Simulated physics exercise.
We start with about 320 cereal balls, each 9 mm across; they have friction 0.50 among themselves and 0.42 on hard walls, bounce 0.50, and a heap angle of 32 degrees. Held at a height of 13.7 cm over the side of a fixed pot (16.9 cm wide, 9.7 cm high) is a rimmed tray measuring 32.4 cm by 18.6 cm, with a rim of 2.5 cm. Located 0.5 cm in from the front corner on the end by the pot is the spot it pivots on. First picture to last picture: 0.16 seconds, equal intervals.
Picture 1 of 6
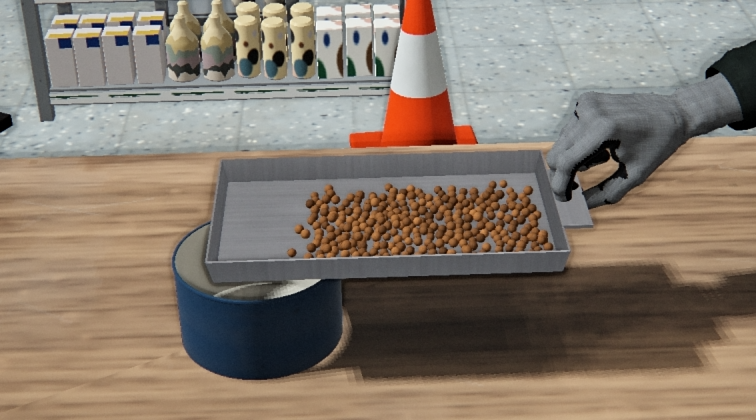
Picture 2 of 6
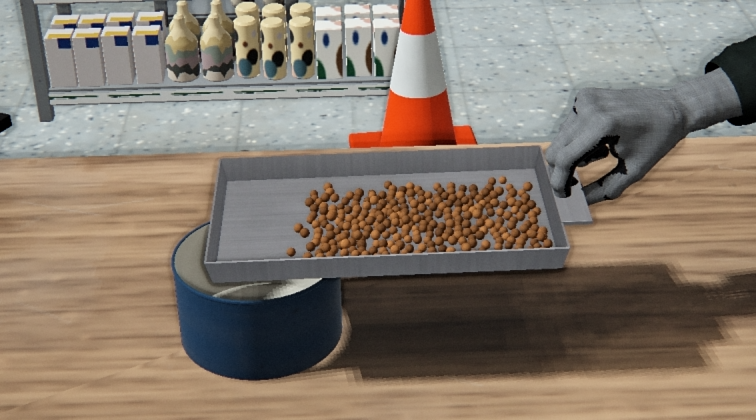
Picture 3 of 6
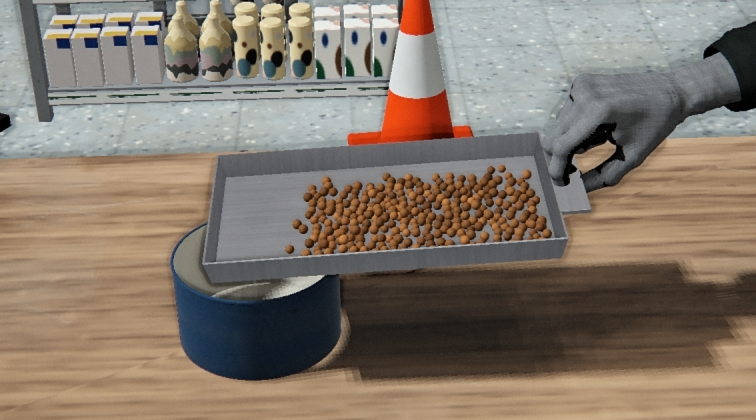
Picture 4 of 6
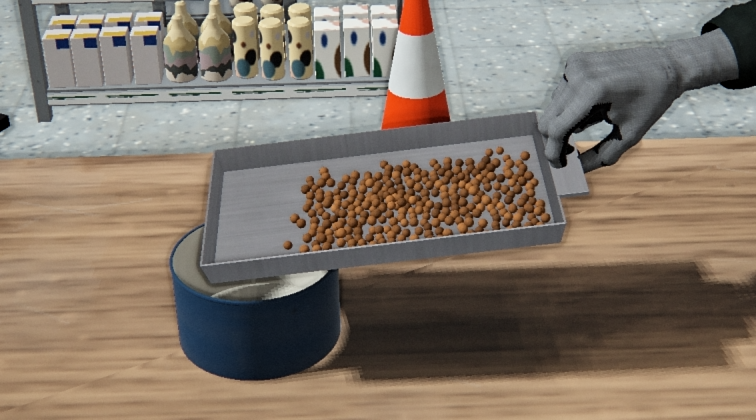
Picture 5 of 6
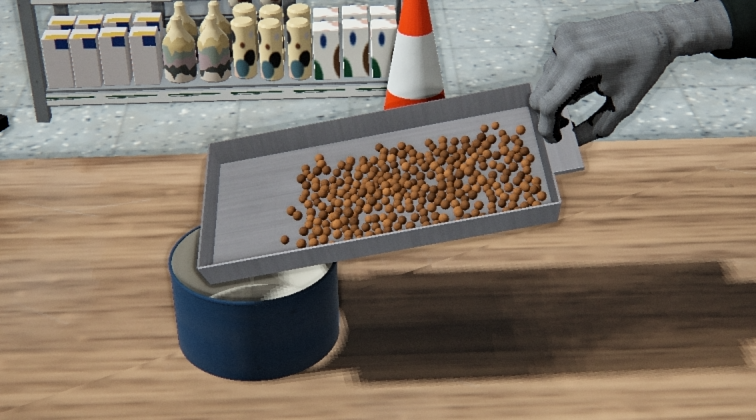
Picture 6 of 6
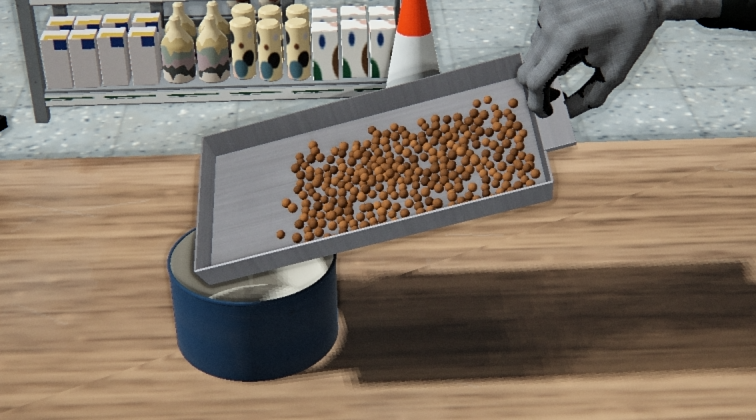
At first, a gray hand holds a shallow gray tray of small brown balls nearly level, its left end over a blue pot on a wooden table. Then the hand raises the right end, slowly and then faster, slanting the tray down toward the pot while the balls stay bunched toward the right.
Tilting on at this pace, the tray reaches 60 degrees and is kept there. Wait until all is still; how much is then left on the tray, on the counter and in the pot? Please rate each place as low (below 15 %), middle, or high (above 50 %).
Left on the tray: Middle, counter: High, pot: Low.
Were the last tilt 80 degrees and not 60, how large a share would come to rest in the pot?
In that case some 0 per cent.
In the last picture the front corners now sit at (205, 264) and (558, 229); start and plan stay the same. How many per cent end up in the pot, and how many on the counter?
Pot 0; counter 5.
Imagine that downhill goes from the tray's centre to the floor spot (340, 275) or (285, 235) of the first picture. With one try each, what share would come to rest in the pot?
That would be close to 0 per cent, then close to 0 per cent.
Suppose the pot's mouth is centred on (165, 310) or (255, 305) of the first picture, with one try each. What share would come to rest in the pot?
Roughly 45 per cent, then 5 per cent.
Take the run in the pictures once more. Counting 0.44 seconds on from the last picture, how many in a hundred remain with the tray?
Roughly 60 percent of the load, I'd say.
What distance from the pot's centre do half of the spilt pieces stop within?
Some 24 centimetres.
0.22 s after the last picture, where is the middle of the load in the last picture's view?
Look near (318, 133) in the last picture.
Then, 0.13 s after the last picture, tilt 42 degrees; the tray holds 100 %, the pot 0 %.
Then, 0.22 s after the last picture, tilt 56 degrees; the tray holds 100 %, the pot 0 %.
Then, 0.44 s after the last picture, tilt 60 degrees; the tray holds 60 %, the pot 0 %.
In the end, tray 35 %, counter 65 %, pot 0 %.
